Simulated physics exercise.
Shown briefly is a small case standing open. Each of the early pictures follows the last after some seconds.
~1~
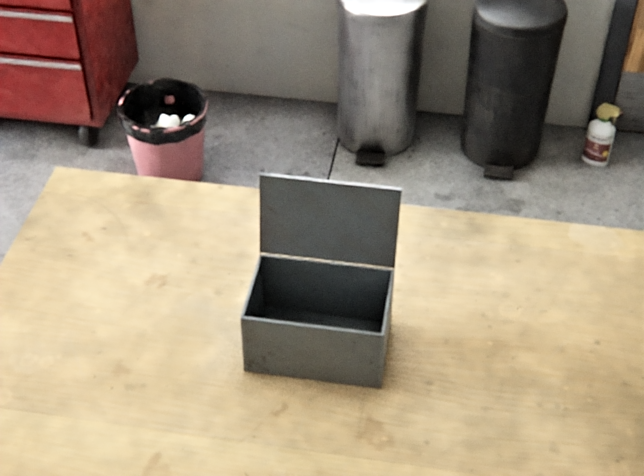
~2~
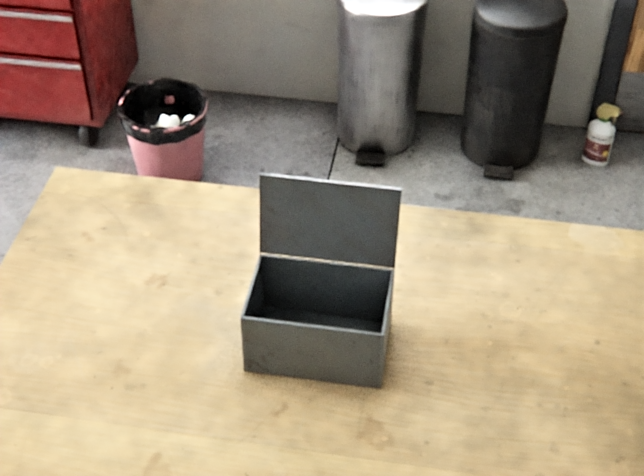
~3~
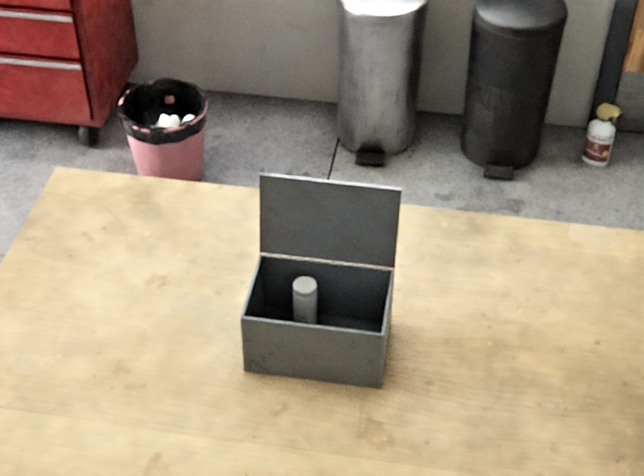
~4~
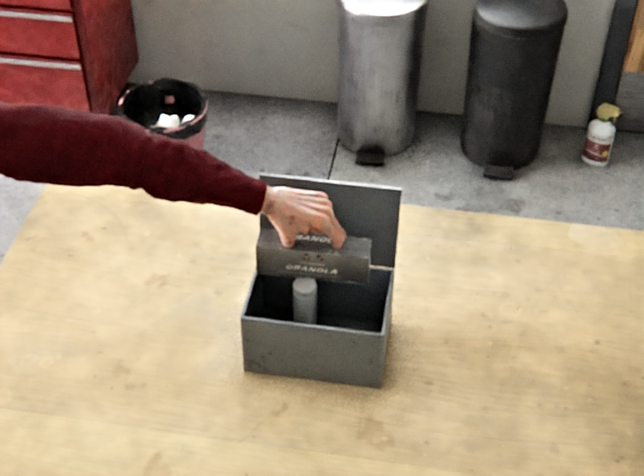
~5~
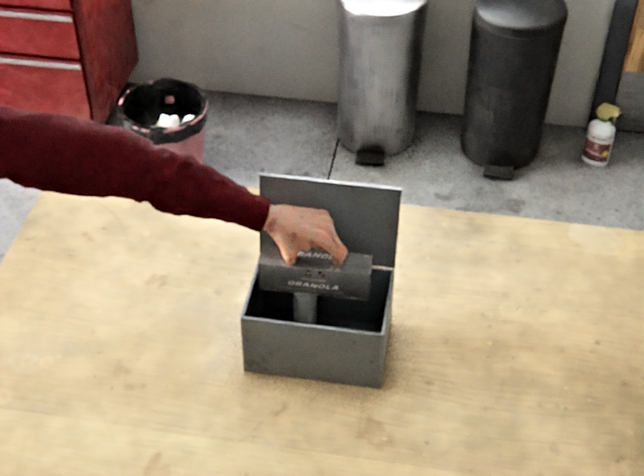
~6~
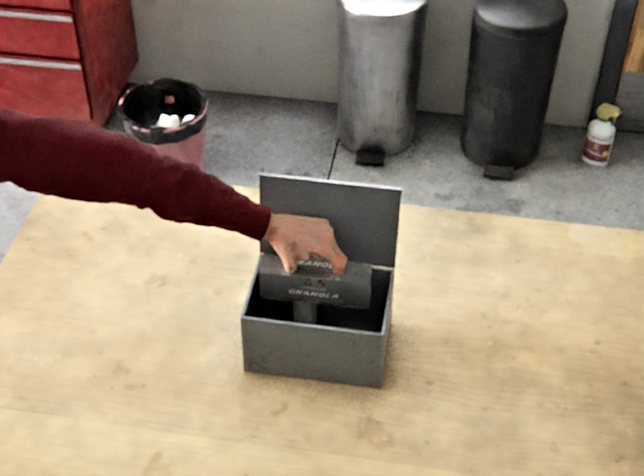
A grey box stands open, a shaker appears inside, and a hand lowers a carton.
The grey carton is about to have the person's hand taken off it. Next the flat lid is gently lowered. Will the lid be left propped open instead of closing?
In the end, the box is closed up fine.
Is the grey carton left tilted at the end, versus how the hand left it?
Well, the grey carton ends up skewed.
Then, 0.50 s later than the last frame, grey carton on its side near (308, 342).
Then, 1.50 s later than the last frame, lid 65° above the rim; grey carton on its side near (308, 340).
Then, 2.00 s later than the last frame, lid 23° above the rim; grey carton on its side near (308, 340).
When it is over, lid shut; lying over in the box, grey carton; white shaker as before. End places, in pixels of the last picture, grey carton near (308, 340).
